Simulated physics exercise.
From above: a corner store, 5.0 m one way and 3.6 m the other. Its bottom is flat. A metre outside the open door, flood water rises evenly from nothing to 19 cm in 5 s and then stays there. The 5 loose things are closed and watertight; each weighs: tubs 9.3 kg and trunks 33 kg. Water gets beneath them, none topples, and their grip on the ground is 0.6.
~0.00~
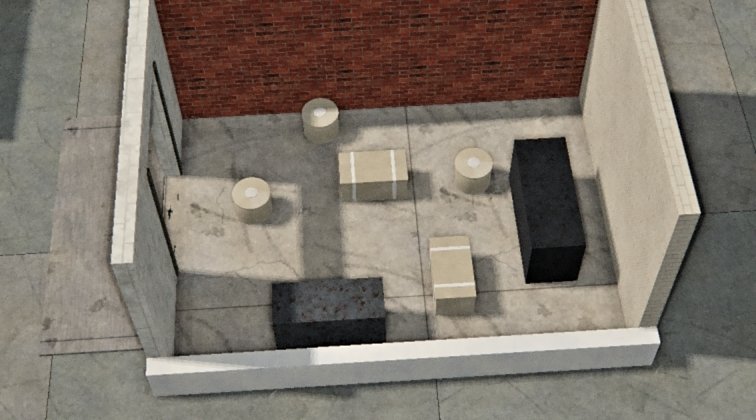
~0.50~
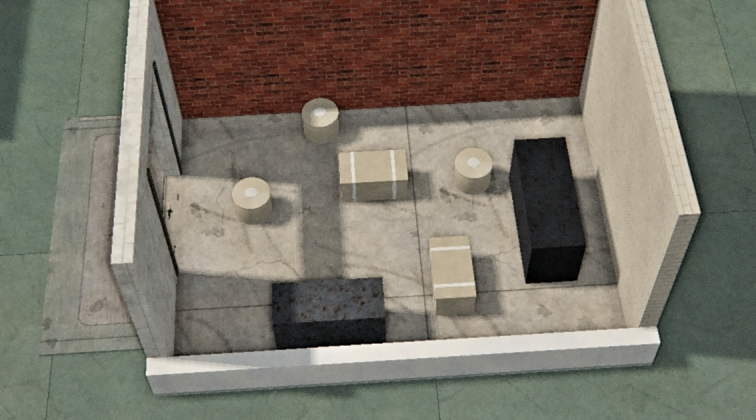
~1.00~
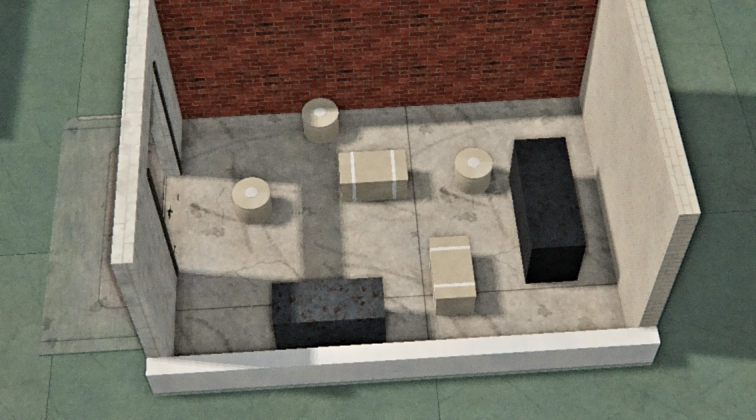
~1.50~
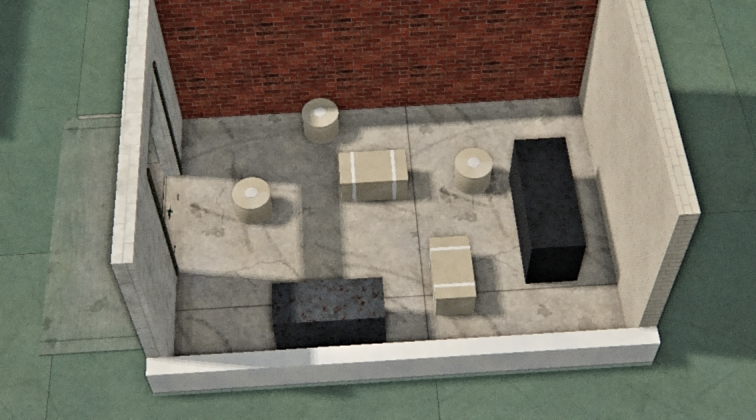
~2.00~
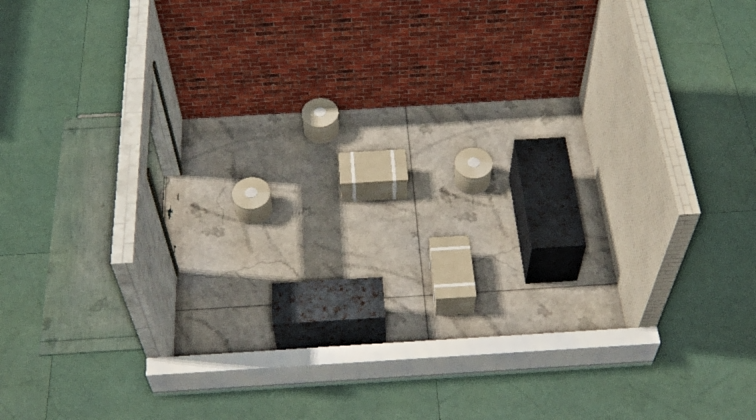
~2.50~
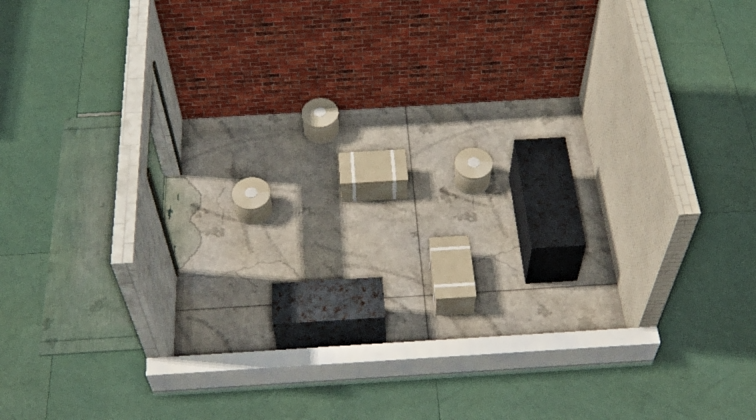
At first, the ground around a small walled store is bare grey, with pale tubs, pale trunks and dark blocks standing on its floor. Greenish water then covers the ground outside and spreads over the paler slab at the left, and lastly a small patch enters through the doorway, while nothing inside shifts.
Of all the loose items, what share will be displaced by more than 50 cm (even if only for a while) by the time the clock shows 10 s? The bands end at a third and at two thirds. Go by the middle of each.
It is between one and two thirds.
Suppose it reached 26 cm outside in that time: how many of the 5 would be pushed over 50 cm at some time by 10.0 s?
In that case 4 of them.
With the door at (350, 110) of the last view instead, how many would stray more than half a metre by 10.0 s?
In that case 3 of them.
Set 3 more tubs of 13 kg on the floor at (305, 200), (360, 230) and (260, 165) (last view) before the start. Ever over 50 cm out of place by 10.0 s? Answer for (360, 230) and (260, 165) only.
In turn: Past it, short of it.
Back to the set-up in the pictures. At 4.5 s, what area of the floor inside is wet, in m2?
Roughly 4.5 m2.
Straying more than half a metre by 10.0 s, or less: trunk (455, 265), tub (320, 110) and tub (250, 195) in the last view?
In that order: Under, over, more.
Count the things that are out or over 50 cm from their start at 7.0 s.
I count 2.
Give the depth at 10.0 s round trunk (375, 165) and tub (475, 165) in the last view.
Roughly 7 and 7 cm.
After 3.5 s 0 of 5 are over 50 cm from their spots; 0 afloat.
After 4.5 s 0 of 5 are over 50 cm from their spots; 0 afloat.
After 7.0 s 2 of 5 are over 50 cm from their spots; 0 afloat.
After 10.0 s 2 of 5 are over 50 cm from their spots, and 2 have been at some point; 3 afloat.
